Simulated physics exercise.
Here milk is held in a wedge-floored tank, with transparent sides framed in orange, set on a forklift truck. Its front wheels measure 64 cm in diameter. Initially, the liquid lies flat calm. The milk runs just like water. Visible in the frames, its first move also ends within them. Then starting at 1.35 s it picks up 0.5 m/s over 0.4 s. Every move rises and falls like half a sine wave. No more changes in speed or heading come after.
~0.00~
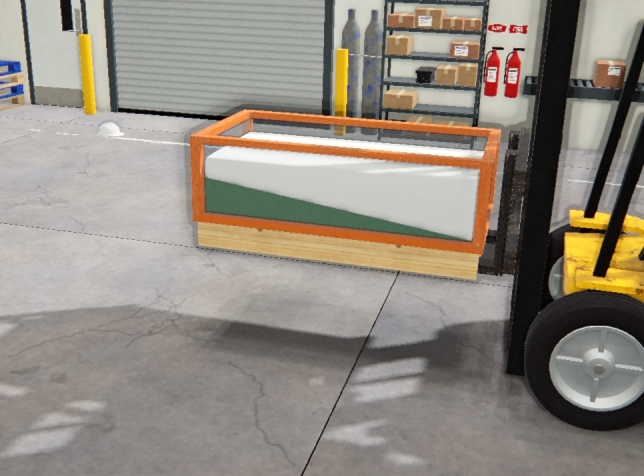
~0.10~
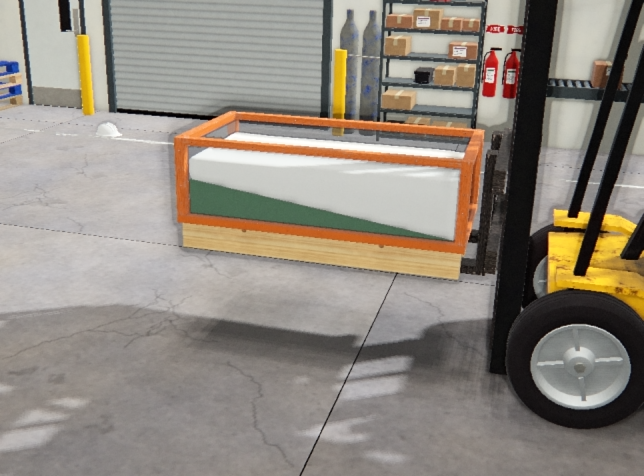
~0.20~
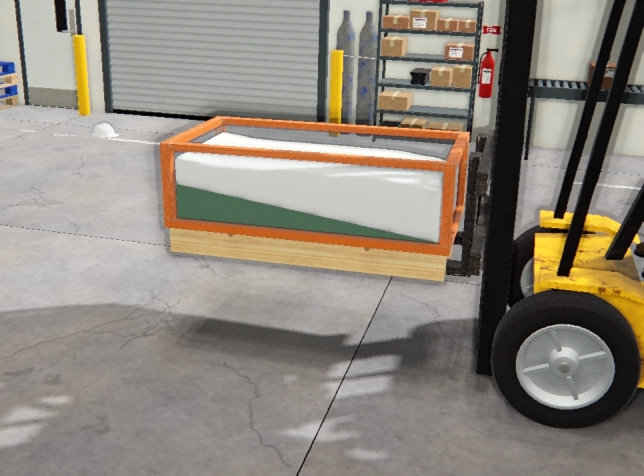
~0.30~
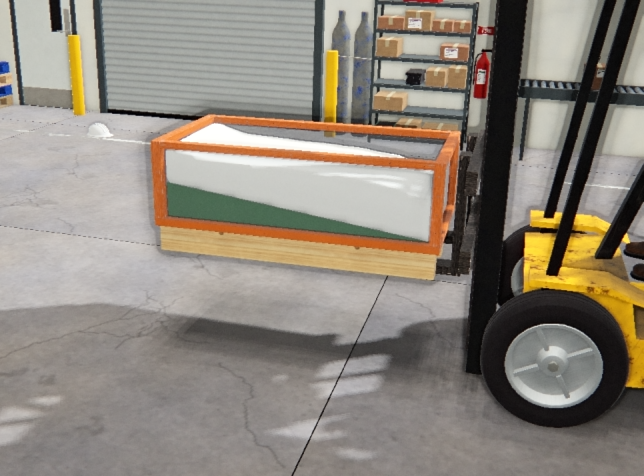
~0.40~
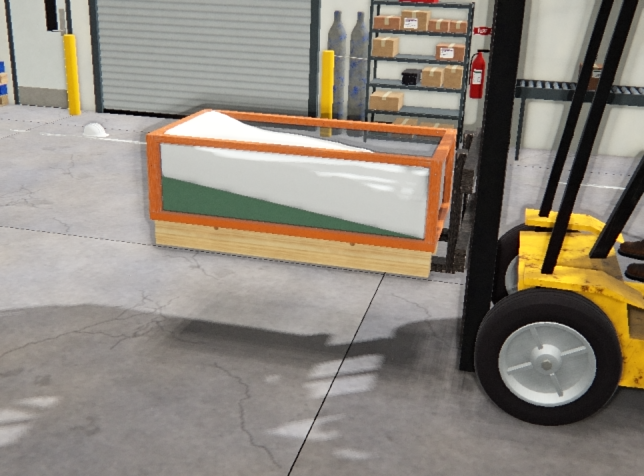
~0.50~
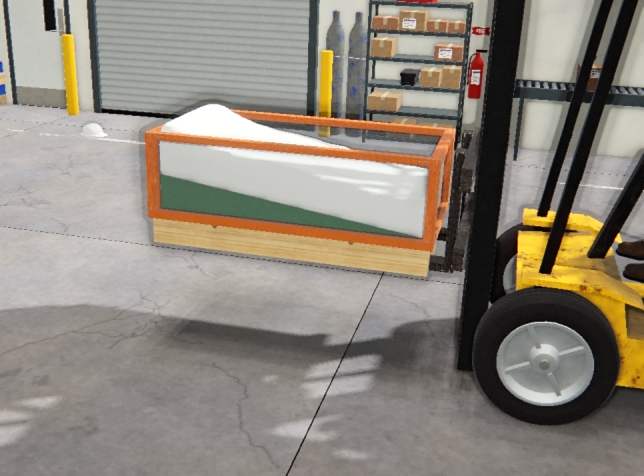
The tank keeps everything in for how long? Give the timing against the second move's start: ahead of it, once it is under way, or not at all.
The first spill comes ahead of it.
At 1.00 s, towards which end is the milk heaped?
It is heaped towards the forward side.
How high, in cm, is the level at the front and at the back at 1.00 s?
At the front 36 cm, at the back 22 cm.
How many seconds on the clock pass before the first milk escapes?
That comes at some 0.9 s.
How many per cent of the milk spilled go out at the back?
Roughly 40 percent.
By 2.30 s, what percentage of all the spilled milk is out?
70 %.
Then, 1.00 s in, front 35 cm, middle 31 cm, back 21 cm above the lowest part of the floor; the loss stands at 2 per cent, over the front.
Then, 1.60 s in, front 22 cm, middle 22 cm, back 44 cm above the lowest part of the floor; the loss stands at 2 per cent, over the front.
Then, 2.30 s in, front 21 cm, middle 29 cm, back 28 cm above the lowest part of the floor; the loss stands at 6 per cent, over the back and the front.
Then, 4.74 s in, the loss stands at 8 per cent, over the back and the front; the first of it left at about 0.90 s, and the second move began at 1.35 s.
